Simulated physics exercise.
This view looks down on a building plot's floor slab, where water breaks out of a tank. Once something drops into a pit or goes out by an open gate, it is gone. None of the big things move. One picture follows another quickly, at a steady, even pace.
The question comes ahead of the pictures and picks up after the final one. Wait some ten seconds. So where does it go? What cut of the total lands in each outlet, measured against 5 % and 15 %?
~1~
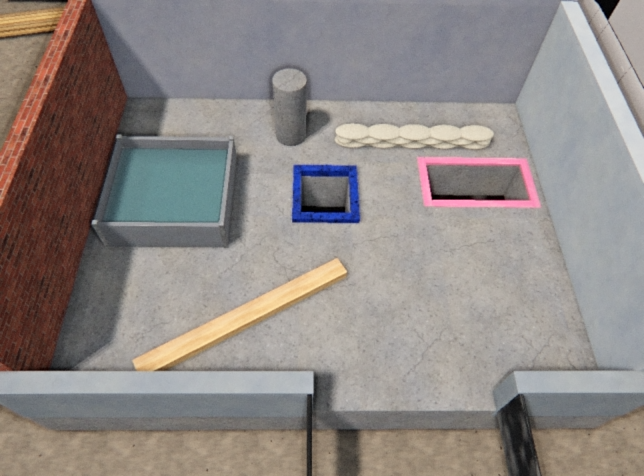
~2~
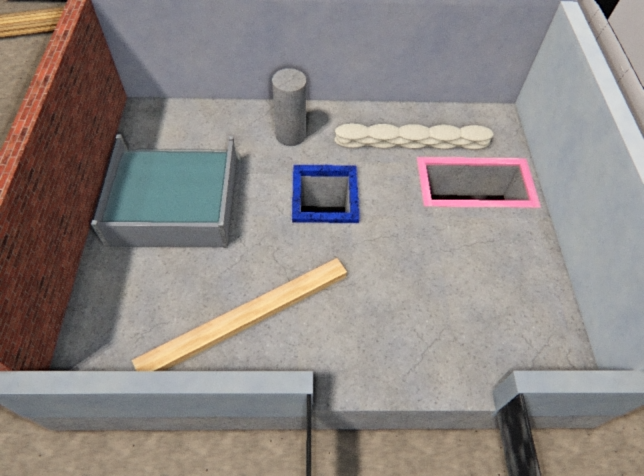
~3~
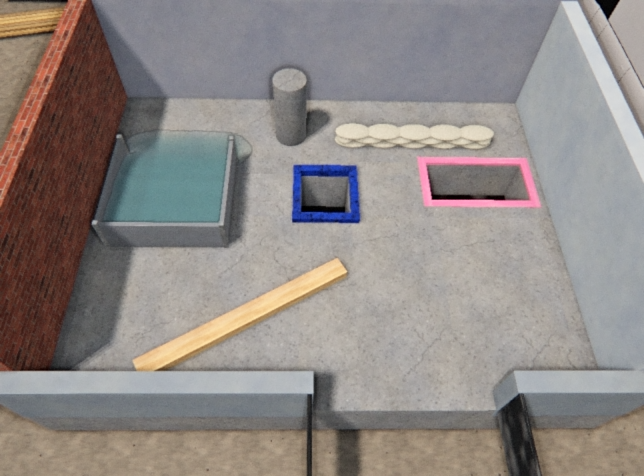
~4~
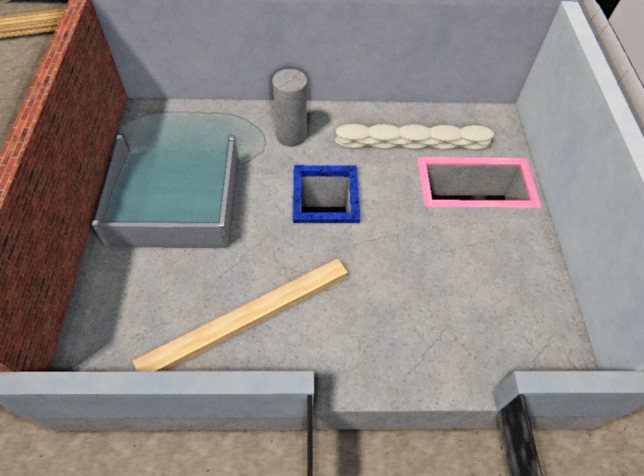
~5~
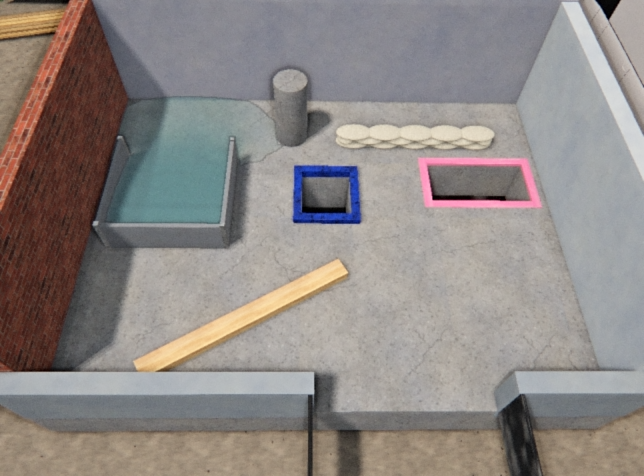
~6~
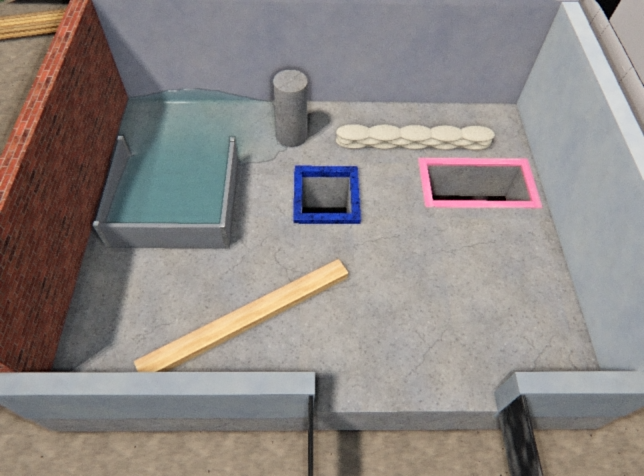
The split: The gate sees under 5 %, the blue pit sees under 5 %, the pink pit sees over 15 %.
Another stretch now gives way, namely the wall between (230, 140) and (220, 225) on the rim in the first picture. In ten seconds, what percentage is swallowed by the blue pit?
About 20 percent ends up in the blue pit, by my reckoning.
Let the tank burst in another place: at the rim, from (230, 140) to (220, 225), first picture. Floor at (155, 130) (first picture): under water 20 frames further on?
Short answer - puddle-free.
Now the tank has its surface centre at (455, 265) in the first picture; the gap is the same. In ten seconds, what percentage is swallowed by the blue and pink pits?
Ten seconds on: Blue pit 0 percent, pink pit 75 percent.
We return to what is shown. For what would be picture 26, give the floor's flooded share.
Around 35 percent.
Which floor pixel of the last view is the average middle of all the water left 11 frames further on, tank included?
The centre of mass sits at about (200, 142).
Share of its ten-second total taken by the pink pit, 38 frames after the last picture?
Result: 40 % of the ten-second total.
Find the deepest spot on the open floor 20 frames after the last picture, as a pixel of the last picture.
Near (273, 132).
A moment on, water covers 15 % of the floor; the gate 0 %, the blue pit 0 %, the pink pit 0 %.
Next, water covers 20 % of the floor; the gate 0 %, the blue pit 0 %, the pink pit 0 %.
Then, water covers 35 % of the floor; the gate 0 %, the blue pit 0 %, the pink pit 0 %.
Later, water covers 50 % of the floor; the gate 0 %, the blue pit 0 %, the pink pit 7 %.
In the end, water covers 55 % of the floor; the gate 0 %, the blue pit 0 %, the pink pit 19 %.
